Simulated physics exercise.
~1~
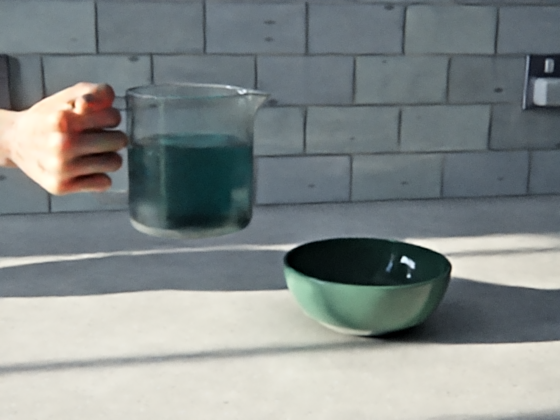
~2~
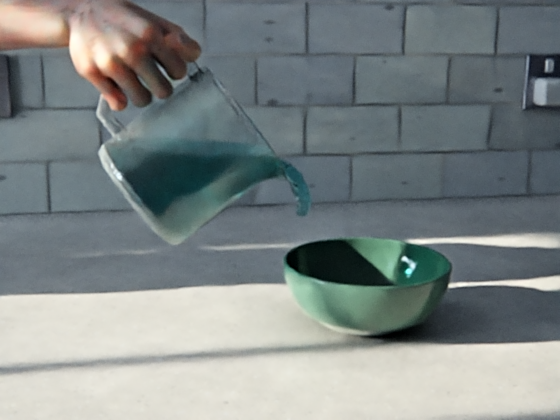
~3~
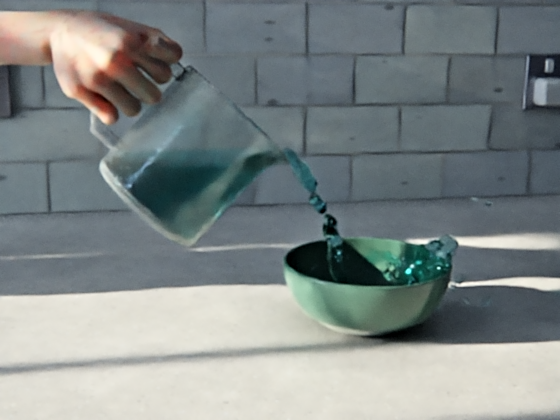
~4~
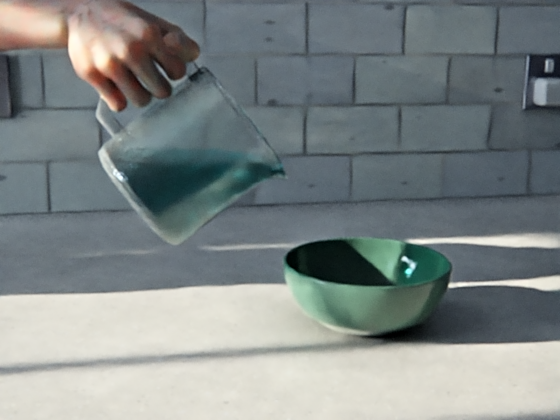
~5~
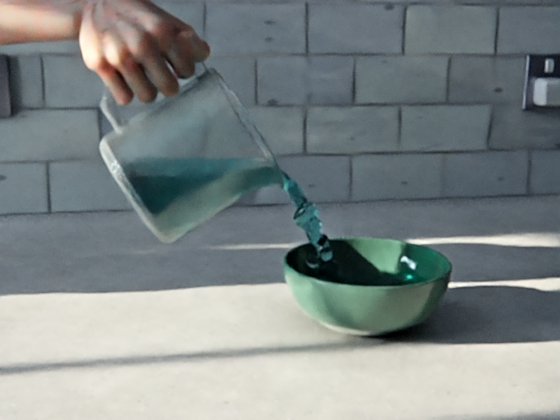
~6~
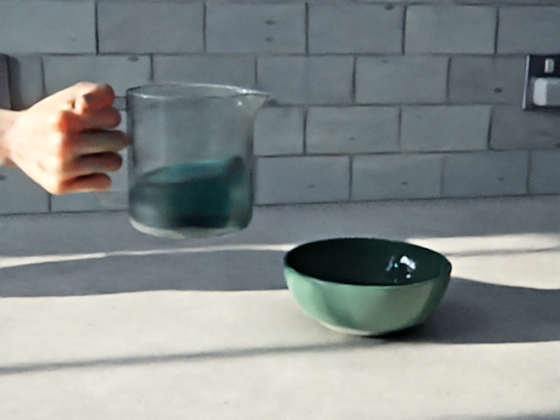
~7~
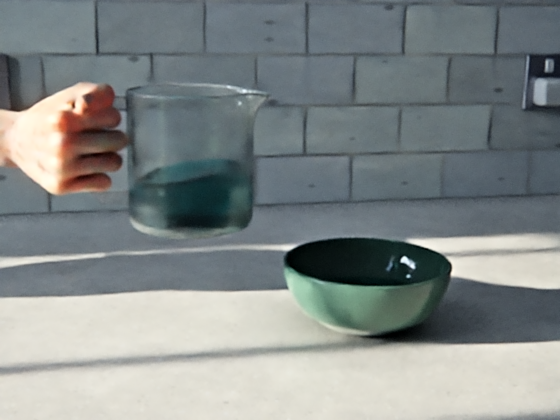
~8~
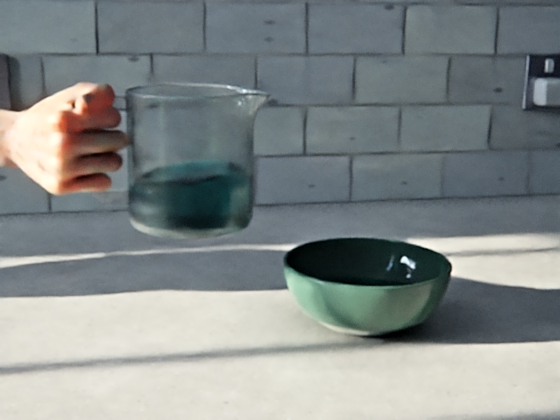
A hand tipping a glass jug twice, pouring teal liquid into a green bowl, then holding the partly emptied jug upright.
